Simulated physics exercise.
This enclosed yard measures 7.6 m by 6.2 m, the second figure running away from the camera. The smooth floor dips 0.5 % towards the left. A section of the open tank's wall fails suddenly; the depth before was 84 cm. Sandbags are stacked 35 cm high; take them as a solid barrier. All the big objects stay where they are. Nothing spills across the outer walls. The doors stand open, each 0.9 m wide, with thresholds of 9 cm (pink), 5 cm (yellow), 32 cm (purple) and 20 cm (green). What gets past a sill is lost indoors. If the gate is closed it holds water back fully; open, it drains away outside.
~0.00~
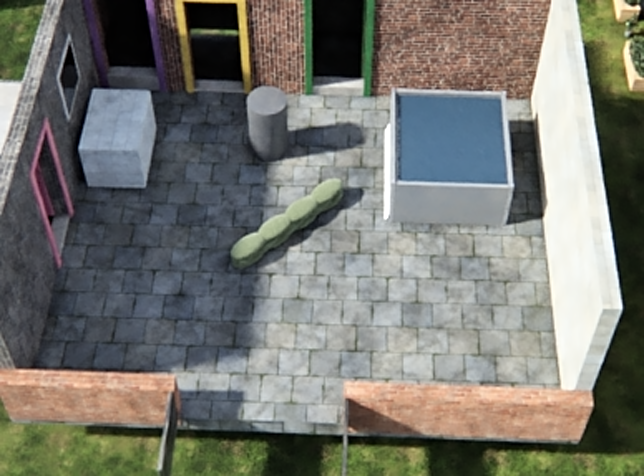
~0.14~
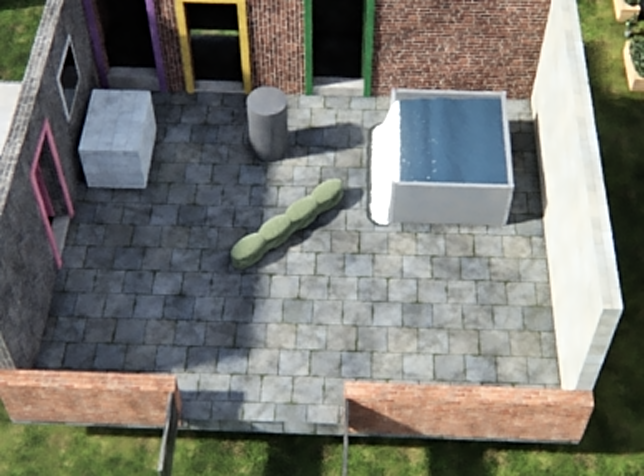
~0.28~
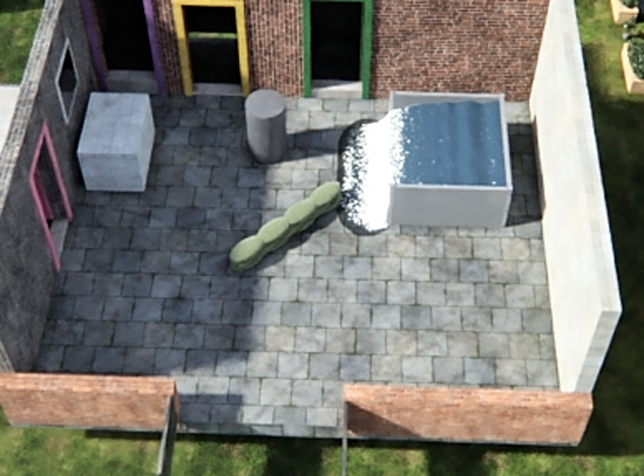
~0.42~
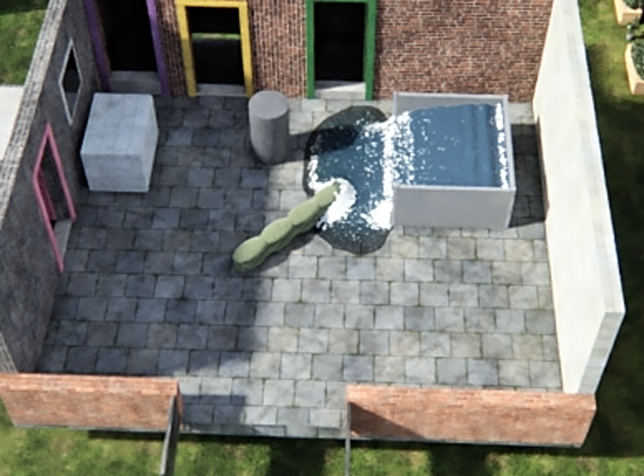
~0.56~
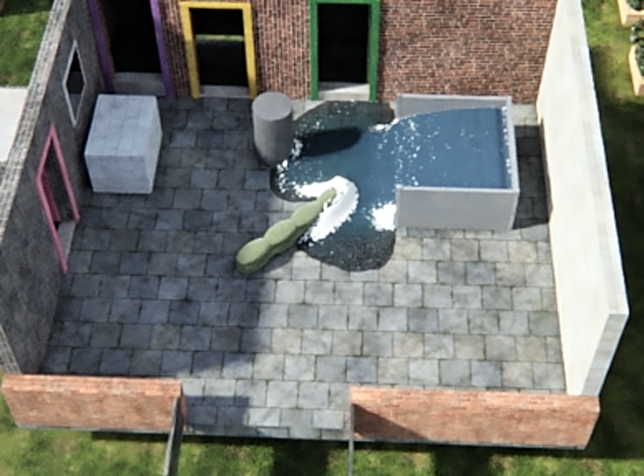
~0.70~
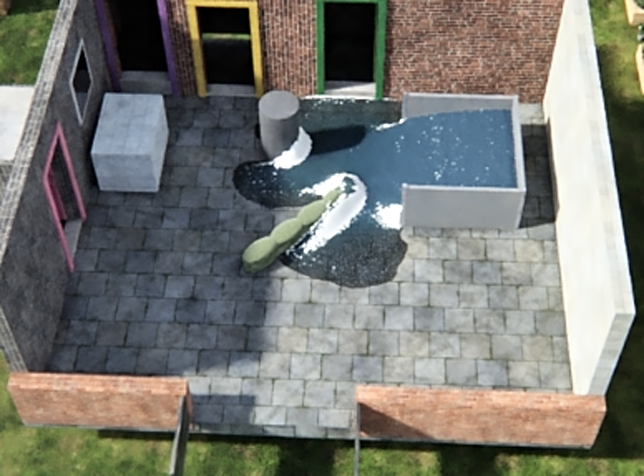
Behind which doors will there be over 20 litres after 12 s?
Door by door: At the pink door it goes over the limit; at the yellow door it exceeds the limit; at the purple door it keeps below the limit; at the green door it keeps below the limit.
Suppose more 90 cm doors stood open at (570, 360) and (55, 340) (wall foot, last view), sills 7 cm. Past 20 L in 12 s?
In that order: Below, over.
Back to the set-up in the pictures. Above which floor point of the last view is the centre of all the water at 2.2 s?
At about (315, 185).
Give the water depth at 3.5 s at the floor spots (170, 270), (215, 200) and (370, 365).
Roughly 4, 5 and 2 cm, in turn.
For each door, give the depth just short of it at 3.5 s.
In cm: Pink 16, yellow 9, purple 27, green 14.
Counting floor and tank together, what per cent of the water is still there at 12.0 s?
Roughly 72 in a hundred.
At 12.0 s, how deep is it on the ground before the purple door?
Roughly 8.5 cm deep.
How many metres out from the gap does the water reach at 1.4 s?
Roughly 5.0 m.
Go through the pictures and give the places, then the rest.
The open tank at (450, 140) is whole and still, 84 cm deep, in the first picture.
The front is at (386, 126), 1.1 m from the gap at (394, 160); 0.5 m2 of floor is under water; 84 cm left at the back of the open tank, in the second picture.
Water pours out at (392, 165) and has run 1.3 m, to (363, 123); typically 15 cm deep outside, 82 cm at the open tank's back, in the third picture.
Water pours out at (395, 167) and has run 1.7 m, to (337, 244); typically 14 cm deep outside, 73 cm at the open tank's back, in the fourth picture.
The front is at a hidden place, 2.1 m from the gap at (399, 170); 5.2 m2 of floor is under water; 72 cm left at the back of the open tank, in the fifth picture.
The front is at (240, 186), 2.7 m from the gap at (405, 169); 6.8 m2 of floor is under water; 68 cm left at the back of the open tank, in the sixth picture.
After 1.4 s water covers 35 % of the floor and is deepest (53 cm) near (301, 155); pink door not reached, yellow door 14 cm at the sill, 5 L in, purple door 6 cm at the sill, 0 L in, green door 15 cm at the sill, 0 L in.
After 2.2 s water covers 60 % of the floor and is deepest (41 cm) near (113, 98); pink door 17 cm at the sill, 22 L in, yellow door 13 cm at the sill, 34 L in, purple door 8 cm at the sill, 0 L in, green door 19 cm at the sill, 1 L in.
After 3.5 s water covers 70 % of the floor and is deepest (34 cm) near (160, 113); pink door 16 cm at the sill, 79 L in, yellow door 9 cm at the sill, 61 L in, purple door 27 cm at the sill, 0 L in, green door 14 cm at the sill, 6 L in.
After 7.0 s water covers 75 % of the floor and is deepest (15 cm) near (54, 347); pink door 8 cm at the sill, 92 L in, yellow door 10 cm at the sill, 116 L in, purple door 8 cm at the sill, 0 L in, green door 6 cm at the sill, 6 L in.
After 12.0 s water covers 95 % of the floor and is deepest (10 cm) near (520, 220); pink door 7 cm at the sill, 100 L in, yellow door 7 cm at the sill, 130 L in, purple door 8 cm at the sill, 0 L in, green door 5 cm at the sill, 6 L in.
